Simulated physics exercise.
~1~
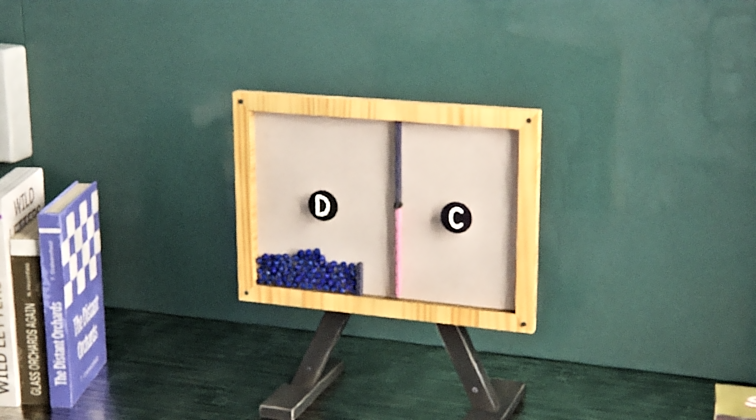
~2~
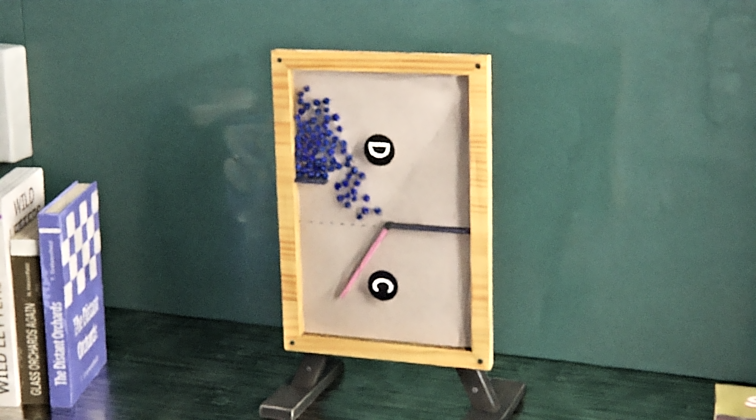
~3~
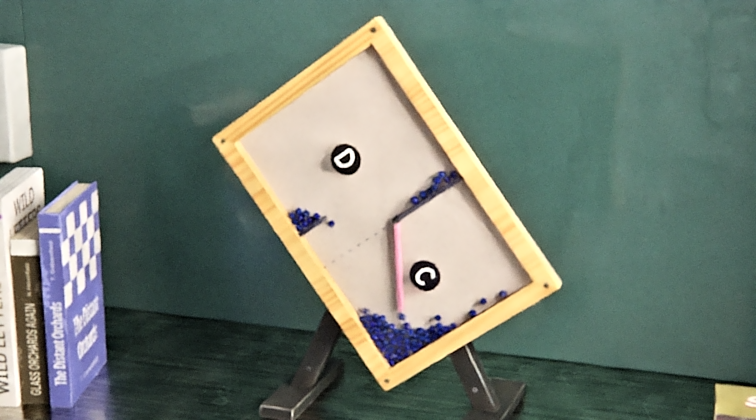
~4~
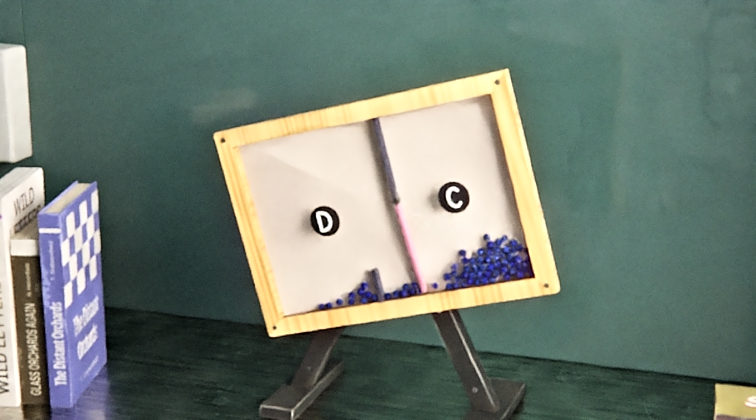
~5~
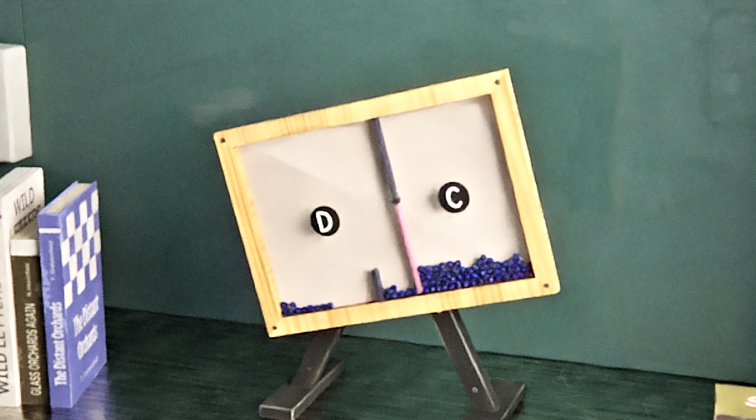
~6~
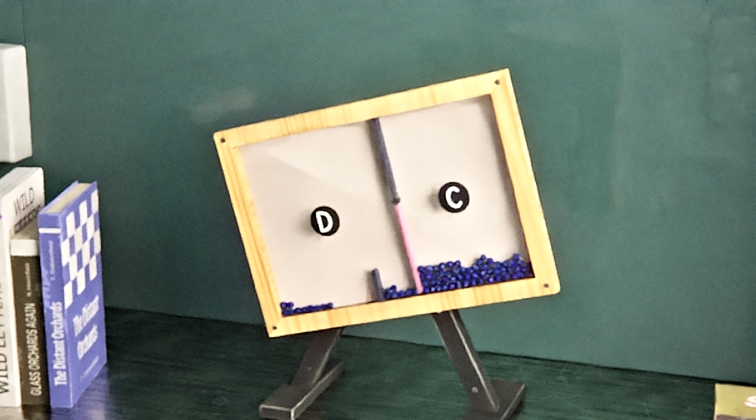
A flat wooden-framed case with a pale window stands on dark legs before a green wall, seen from the front by a still camera, with books at left. Dark blue beads lie at the lower left, in side D, while a dark divider and pink flap separate it from side C. The case turns clockwise until upright, and the flap swings open as beads spill down towards C. It then swings back anticlockwise past level, with beads sliding along the bottom and the flap closing. It rests slightly tilted, most beads in C and a smaller share in D.
